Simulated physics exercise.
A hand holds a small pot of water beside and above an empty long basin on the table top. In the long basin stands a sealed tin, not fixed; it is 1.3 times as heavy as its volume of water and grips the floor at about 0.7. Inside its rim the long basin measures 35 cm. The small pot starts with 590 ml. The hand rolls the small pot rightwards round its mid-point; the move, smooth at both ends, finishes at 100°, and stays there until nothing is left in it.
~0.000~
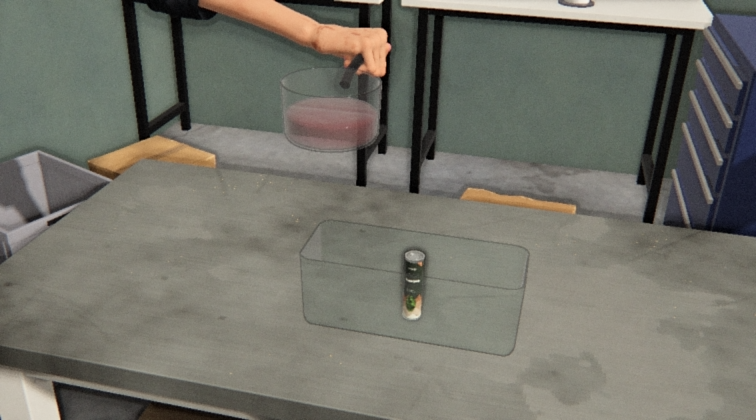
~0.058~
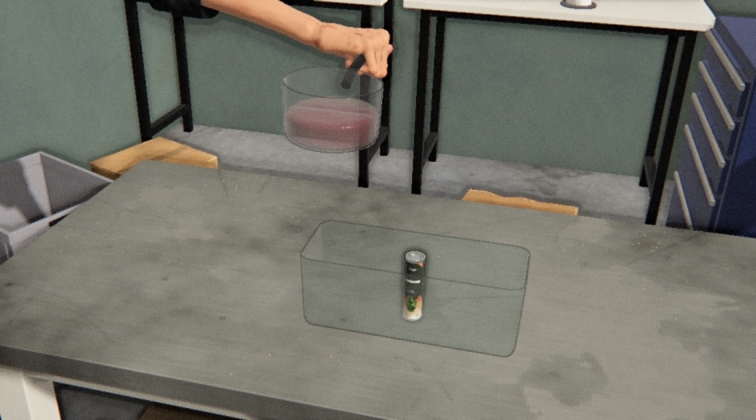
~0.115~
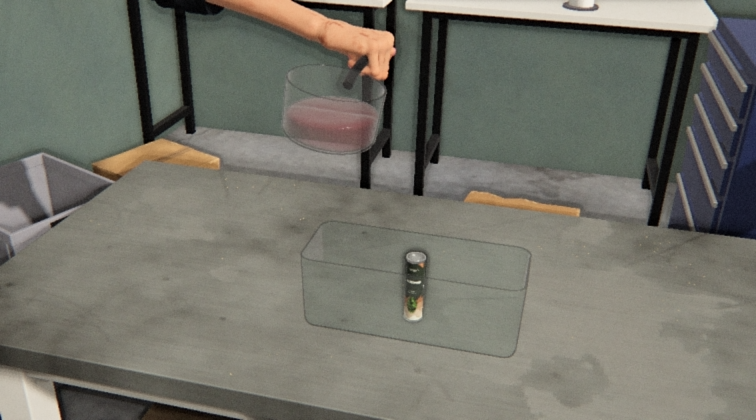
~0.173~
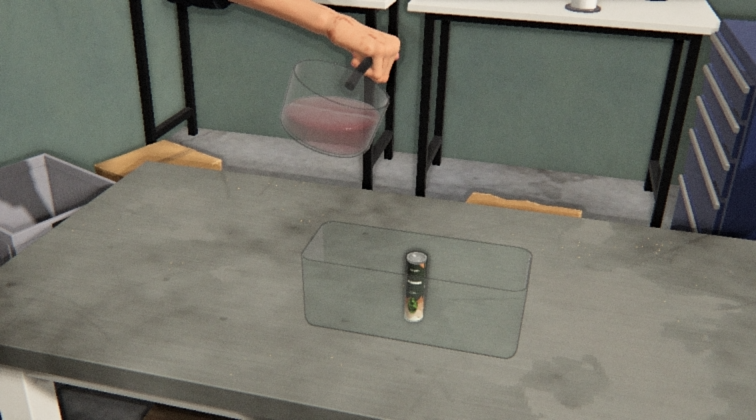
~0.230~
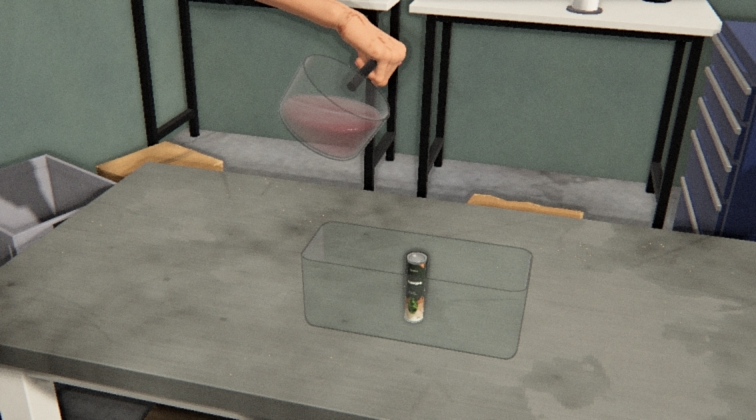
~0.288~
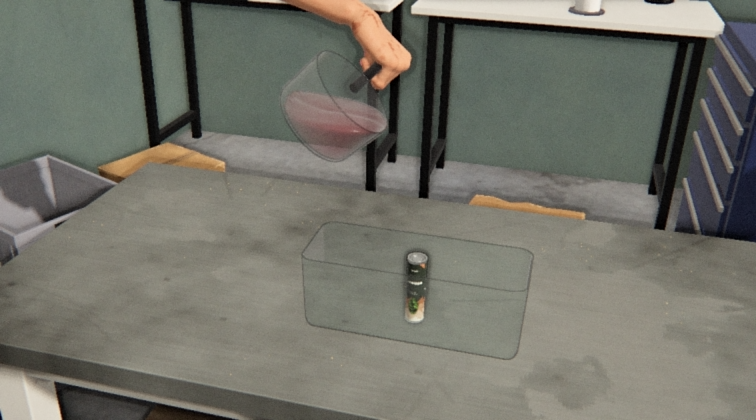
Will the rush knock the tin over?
It falls.
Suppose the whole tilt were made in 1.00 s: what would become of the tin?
The tin keeps standing.
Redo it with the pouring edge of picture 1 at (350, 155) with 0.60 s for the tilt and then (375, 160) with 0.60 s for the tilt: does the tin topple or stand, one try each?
First it keeps standing; then it keeps standing.
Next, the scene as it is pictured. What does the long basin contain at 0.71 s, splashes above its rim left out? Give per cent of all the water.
Some 70 per cent.
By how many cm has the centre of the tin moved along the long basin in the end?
Some 8.5 cm.
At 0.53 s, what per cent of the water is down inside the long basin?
Near 8 in a hundred.
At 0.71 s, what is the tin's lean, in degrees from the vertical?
About 0°.
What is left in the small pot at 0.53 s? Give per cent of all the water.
About 36 per cent.
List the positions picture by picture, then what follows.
In the first picture, it leans 0°; its right rim is at (379, 88); the water meets the walls at (288, 105) and (377, 115); the long basin's rim runs from (310, 238) to (527, 269); the tin's top is at (415, 259).
In the second picture, it leans 2°; its right rim is at (381, 90); the water meets the walls at (289, 105) and (378, 115).
In the third picture, it leans 9°; its right rim is at (384, 96); the water meets the walls at (289, 104) and (379, 116).
In the fourth picture, it leans 19°; its right rim is at (387, 105); the water meets the walls at (288, 102) and (380, 117).
In the fifth picture, it leans 32°; its right rim is at (387, 118); the water meets the walls at (286, 98) and (382, 119).
In the sixth picture, it leans 47°; its right rim is at (384, 130); the water meets the walls at (291, 93) and (385, 121).
After 0.53 s the tilt is 97° and 35 per cent is still to pour; the tin stands where it began.
After 0.71 s the tilt is 100° and 13 per cent is still to pour; the tin stands where it began.
After 0.90 s the tilt is 100° and 3 per cent is still to pour; the tin leans 6°.
After 1.10 s the tilt is 100° and 1 per cent is still to pour; the tin leans 22°.
In the end the tin lies on its side.
